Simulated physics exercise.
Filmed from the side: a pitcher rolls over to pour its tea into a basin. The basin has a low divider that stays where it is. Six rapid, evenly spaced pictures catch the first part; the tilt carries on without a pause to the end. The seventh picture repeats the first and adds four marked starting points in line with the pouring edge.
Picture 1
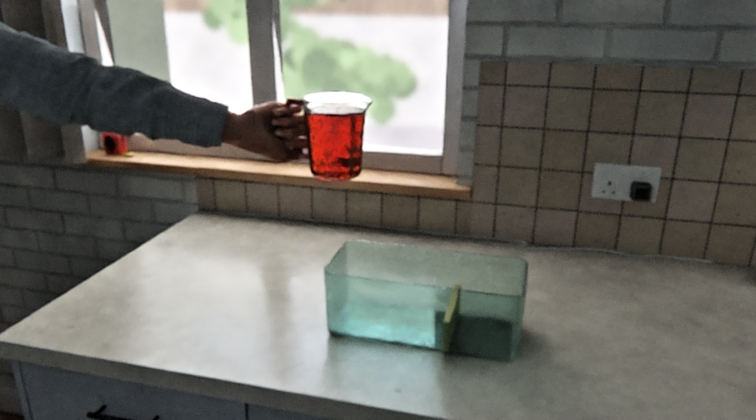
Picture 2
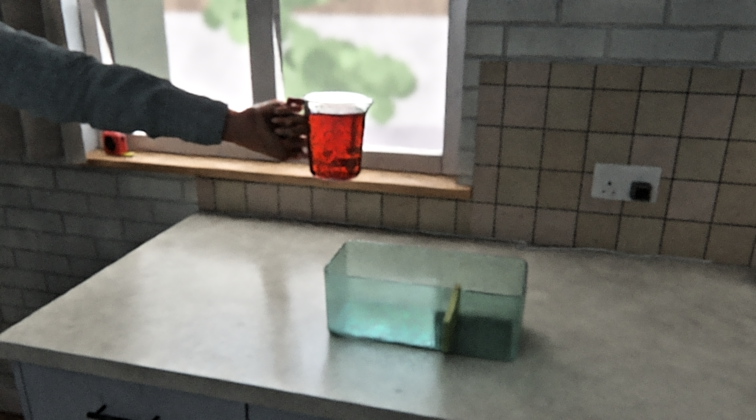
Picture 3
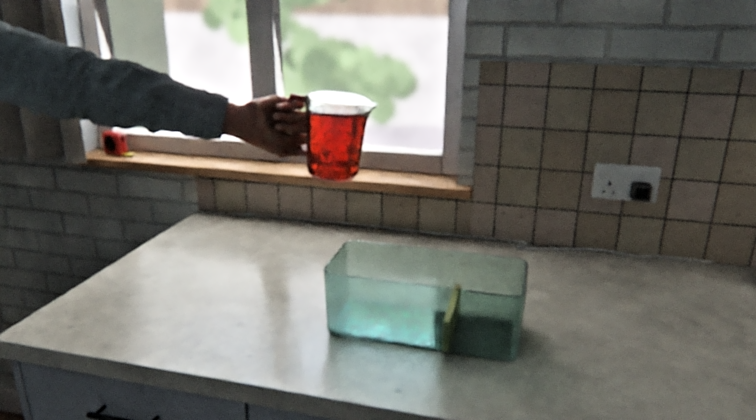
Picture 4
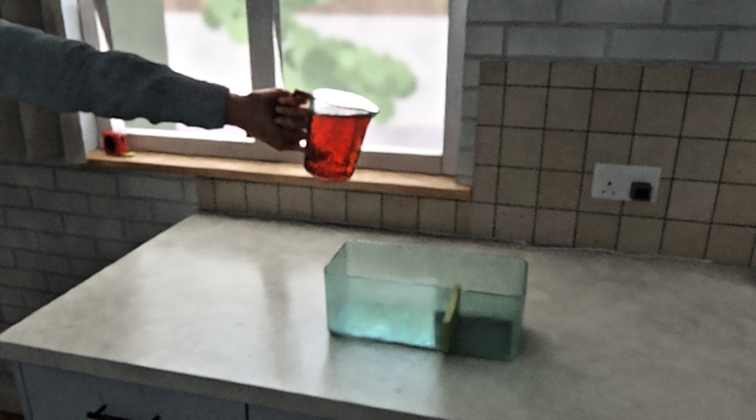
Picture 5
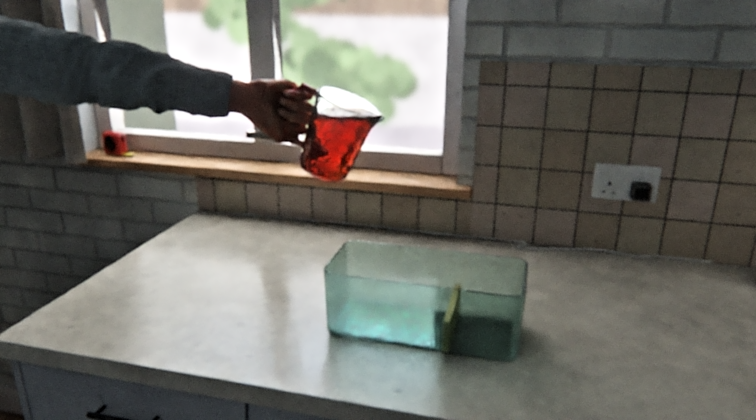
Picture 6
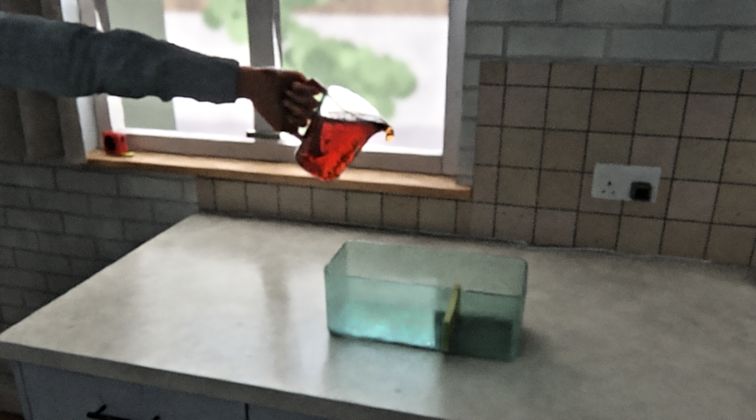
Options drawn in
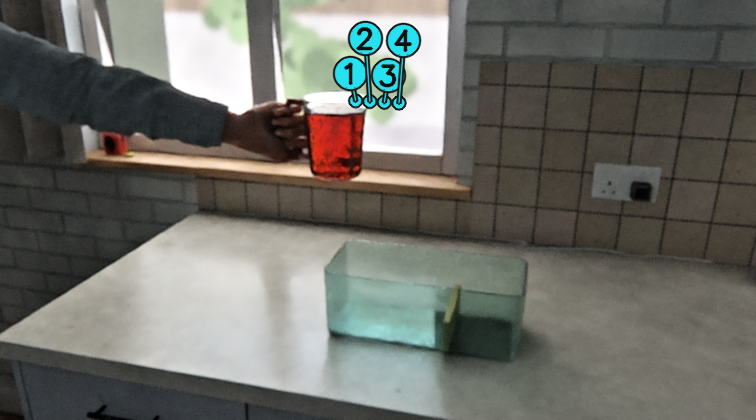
Pitcher of red tea tilting to the right in a person's hand above a clear basin, tea just starting over its lip.
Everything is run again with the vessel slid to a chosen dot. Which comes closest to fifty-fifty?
4 is best.
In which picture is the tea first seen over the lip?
Picture 6.
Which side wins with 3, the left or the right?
More ends on the left.
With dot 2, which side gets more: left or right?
The left one.
On the marked copy, 1 at (355, 100); 2 at (369, 101); 3 at (384, 102); 4 at (398, 103).
If 1 is chosen, about 95 % ends left of the wall and 3 % right of it.
If 2 is chosen, about 93 % ends left of the wall and 3 % right of it; 4 % is lost outside.
If 3 is chosen, about 83 % ends left of the wall and 10 % right of it; 6 % is lost outside.
If 4 is chosen, about 49 % ends left of the wall and 49 % right of it.
